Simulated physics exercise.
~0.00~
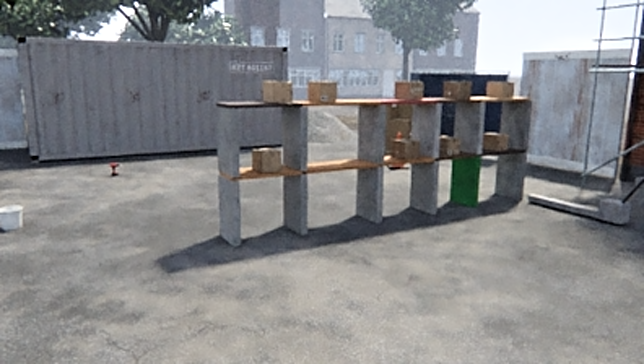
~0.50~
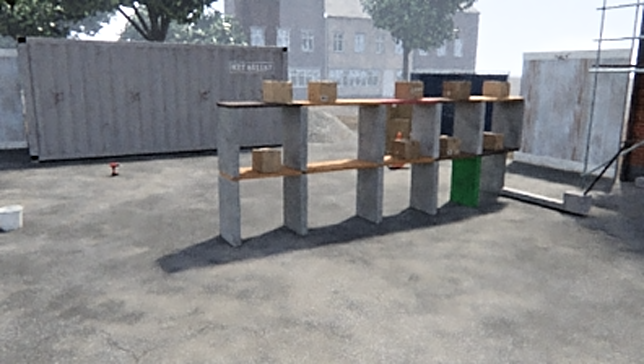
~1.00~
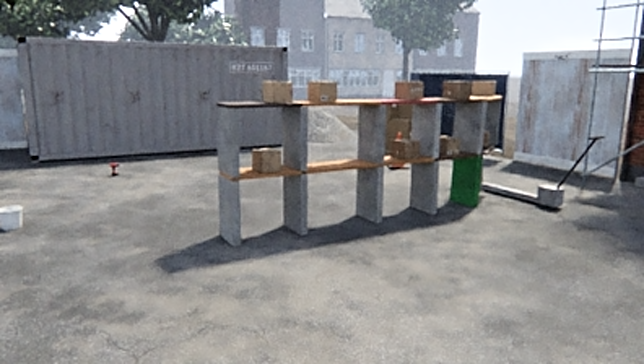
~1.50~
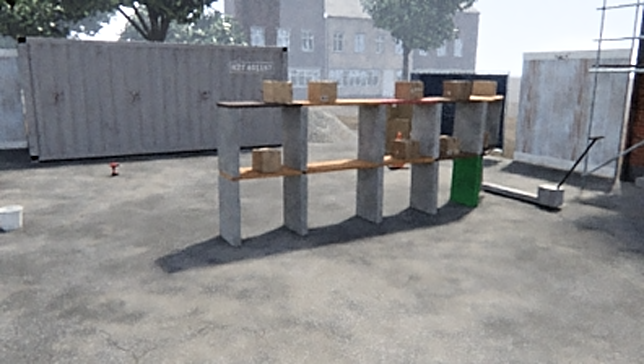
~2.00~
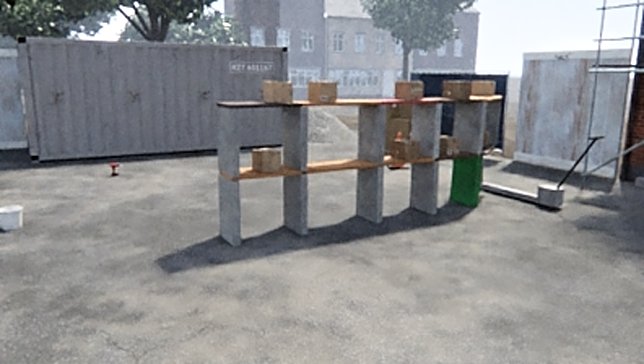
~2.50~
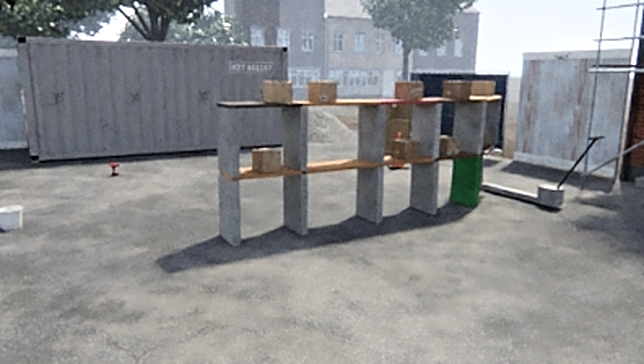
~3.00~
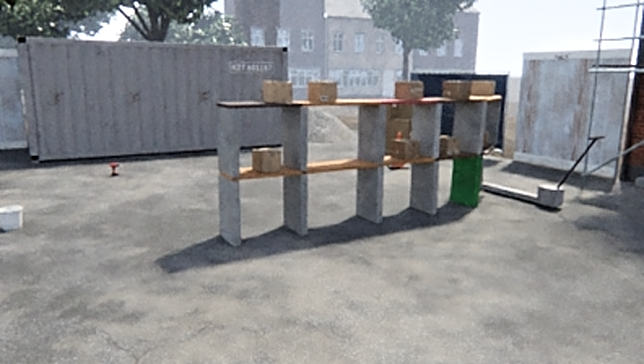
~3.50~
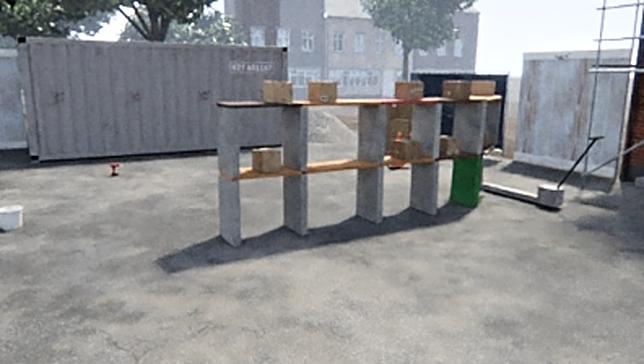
A long two-tier shelf of grey uprights and orange-brown boards stands across a paved yard, seen from a fixed, slightly raised view, with a grey container on the left and a brick building behind. Cardboard boxes sit on both tiers, one top board is red, and a green upright stands toward the right. A low jack at the right end pushes the last grey upright leftward, and it slides, still standing, until it is lost from view behind the green one. The jack then stops. The shelf stays up, its boxes still aboard, and nothing falls.
